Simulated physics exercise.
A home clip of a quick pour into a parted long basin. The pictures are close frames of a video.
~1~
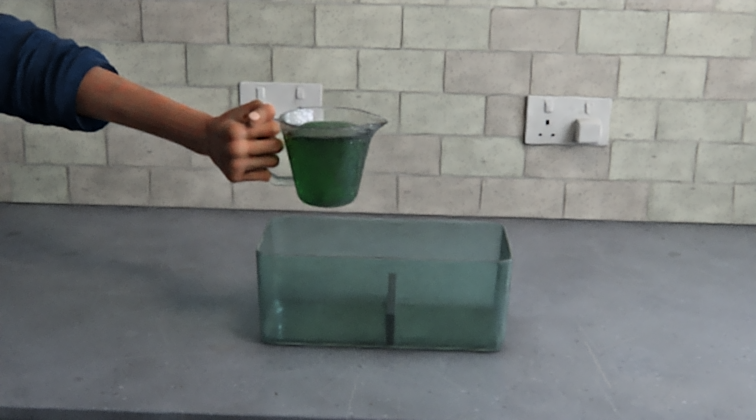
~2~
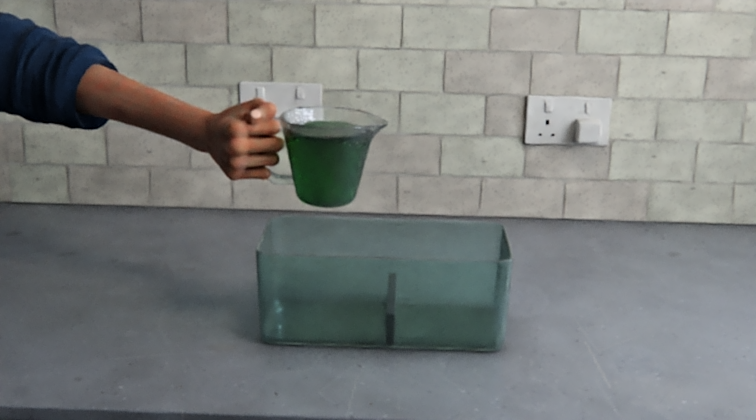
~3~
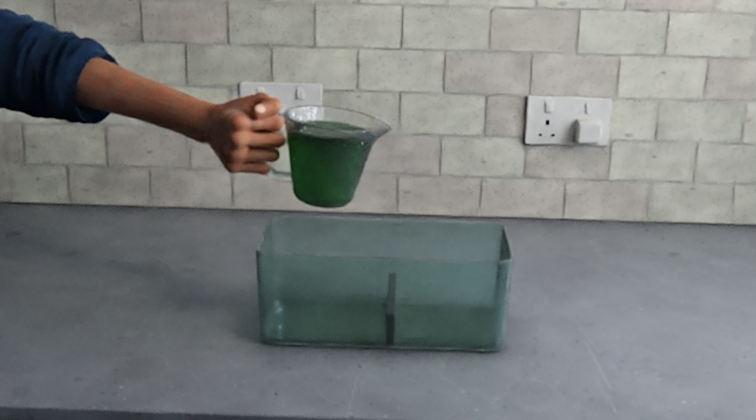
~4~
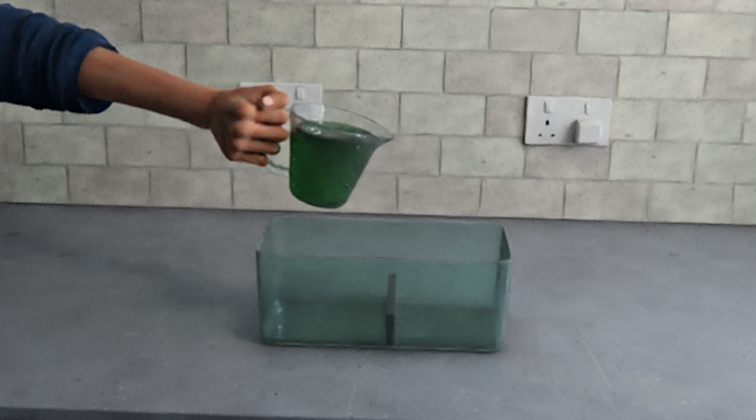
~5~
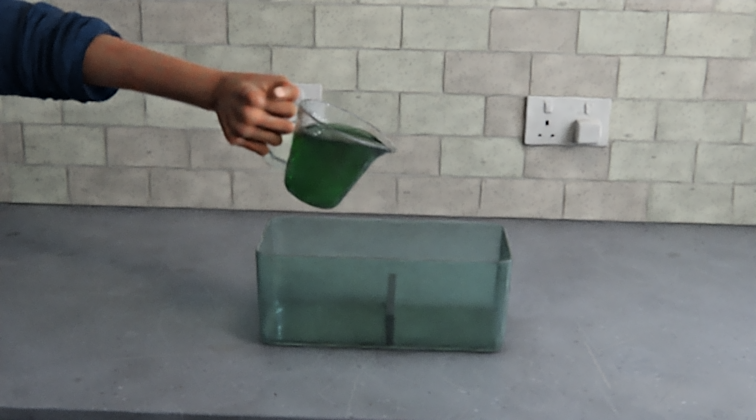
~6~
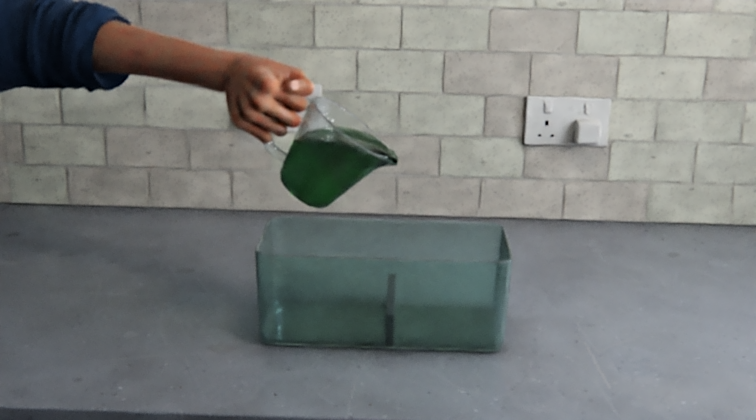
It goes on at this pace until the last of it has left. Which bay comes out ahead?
Most lies in the right-hand part.
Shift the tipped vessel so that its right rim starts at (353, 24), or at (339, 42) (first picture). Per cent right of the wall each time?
Near 50 % and 30 %.
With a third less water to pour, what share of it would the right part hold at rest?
It comes to 70 per cent or so.
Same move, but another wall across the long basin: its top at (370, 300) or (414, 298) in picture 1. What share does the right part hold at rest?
First some 90, then 35 per cent.
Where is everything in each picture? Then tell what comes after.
In the first picture, tilt 0°; pouring edge (388, 121); surface from (286, 128) to (373, 131); the long basin's rim runs from (264, 235) to (508, 243); the wall's top is at (392, 293).
In the second picture, tilt 2°; pouring edge (389, 123); surface from (286, 127) to (373, 132).
In the third picture, tilt 6°; pouring edge (392, 128); surface from (289, 125) to (374, 133).
In the fourth picture, tilt 14°; pouring edge (395, 137); surface from (293, 125) to (378, 137).
In the fifth picture, tilt 24°; pouring edge (398, 149); surface from (297, 129) to (387, 143).
In the sixth picture, tilt 36°; pouring edge (398, 164); surface from (297, 138) to (393, 153); 2 per cent is over the edge.
A moment on, the tilt is 102° and 33 per cent is still to pour, 3 is left of the wall and 45 right of it.
Next, the tilt is 108° and 3 per cent is still to pour, 17 is left of the wall and 74 right of it.
Then the tilt is 108° and 0 per cent is still to pour, 20 is left of the wall and 78 right of it.
Later the tilt is 108° and 0 per cent is still to pour, 20 is left of the wall and 77 right of it.
In the end 20 per cent lies left of the wall, 77 right of it and 2 outside.
